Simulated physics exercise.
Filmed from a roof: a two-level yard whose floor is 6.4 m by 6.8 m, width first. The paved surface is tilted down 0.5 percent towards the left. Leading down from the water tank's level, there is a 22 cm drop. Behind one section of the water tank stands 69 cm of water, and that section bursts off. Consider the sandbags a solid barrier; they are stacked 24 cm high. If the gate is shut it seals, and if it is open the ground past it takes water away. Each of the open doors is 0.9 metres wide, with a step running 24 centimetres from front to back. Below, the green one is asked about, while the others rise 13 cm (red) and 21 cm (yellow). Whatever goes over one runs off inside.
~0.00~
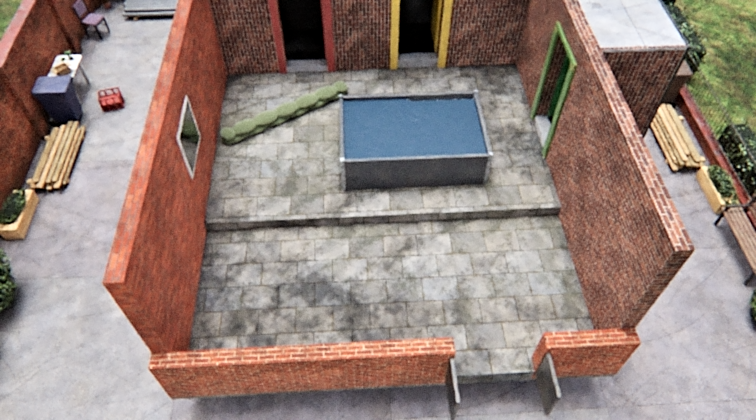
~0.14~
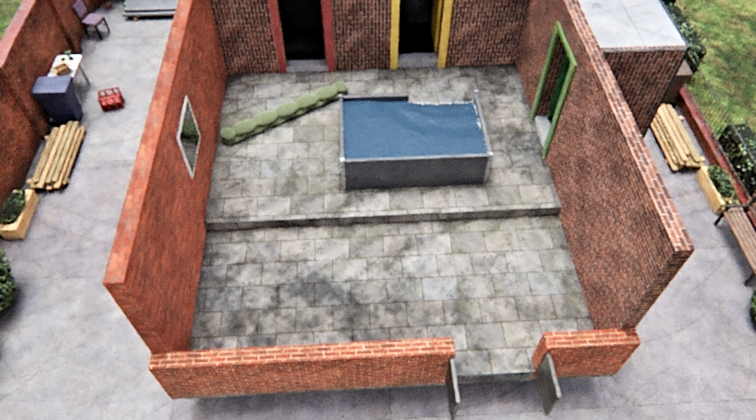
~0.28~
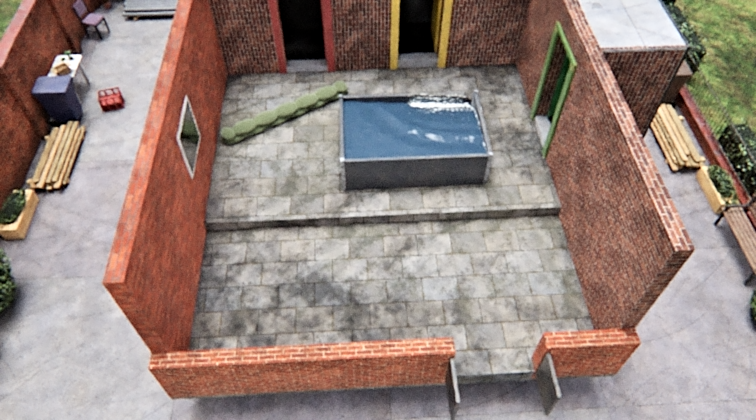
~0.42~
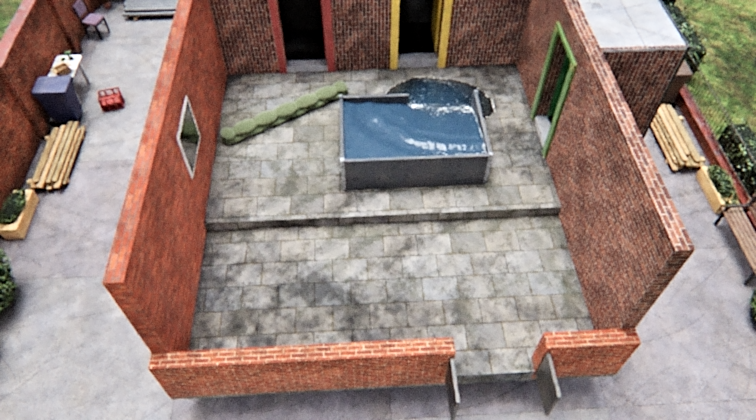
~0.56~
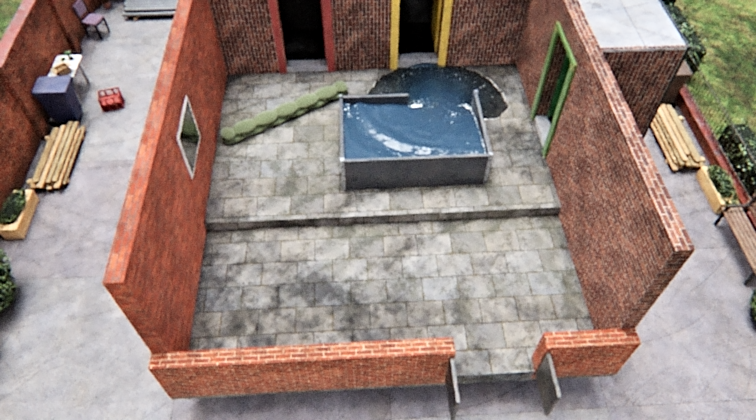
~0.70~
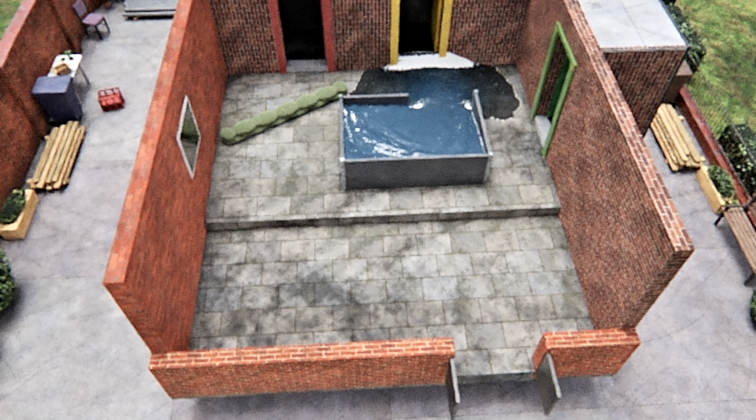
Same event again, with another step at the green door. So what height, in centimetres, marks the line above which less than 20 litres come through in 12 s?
The line is at about 5.5 cm of height.
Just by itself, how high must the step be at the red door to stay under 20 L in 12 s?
Roughly 13.5 cm at the red door.
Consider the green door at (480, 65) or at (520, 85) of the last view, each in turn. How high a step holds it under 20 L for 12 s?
About 31 cm for the first and 30 cm for the second.
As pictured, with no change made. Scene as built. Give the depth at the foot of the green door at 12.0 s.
About 4.5 centimetres deep.
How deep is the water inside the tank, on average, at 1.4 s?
Roughly 45 cm.
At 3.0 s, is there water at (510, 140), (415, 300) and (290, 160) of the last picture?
Well, in sequence they're soaked, bone-dry and bone-dry.
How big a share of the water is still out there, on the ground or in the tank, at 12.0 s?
Close to 82 per cent is still present.
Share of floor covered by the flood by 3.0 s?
Roughly 35 percent of the floor is wet.
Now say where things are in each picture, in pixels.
In the first picture, still water, 69 cm deep, in the water tank at (412, 128); the green door at (551, 97) is dry.
In the second picture, the gap is on the far side, the front 0.3 m out at a hidden place; the back of the water tank holds 69 cm.
In the third picture, the front is at a hidden place, 0.8 m from the gap on the far side; 1.1 m2 of floor is wet, 69 cm left at the back.
In the fourth picture, the front is at (418, 80), 1.4 m from the gap on the far side; 2.3 m2 of floor is wet, 67 cm left at the back.
In the fifth picture, the gap is on the far side, the front 1.8 m out at (405, 68); the back of the water tank holds 61 cm.
In the sixth picture, the gap is on the far side, the front 2.0 m out at (410, 55); the back of the water tank holds 58 cm; the green door at (551, 97), 2.0 m from the gap, is still 1.0 m from the nearest water.
After 1.4 s water covers 15 % of the floor, deepest (54 cm) near (513, 67); it has not reached the green door.
After 3.0 s water covers 35 % of the floor, deepest (32 cm) near (433, 70); 9 cm at the green door, 0 litres in over its 14 cm step.
After 12.0 s water covers 85 % of the floor, deepest (14 cm) near (227, 78); 4 cm at the green door, 0 litres in over its 14 cm step.
At the green door as built, the water arrived by 2.1 s and peaked near 10 cm at 4.0 s.
Run again over the same 12 s with other heights there, 33 litres in over 4.5 cm, 15 litres over 6 cm. The limit of 20 litres is kept from about 5.5 cm up.
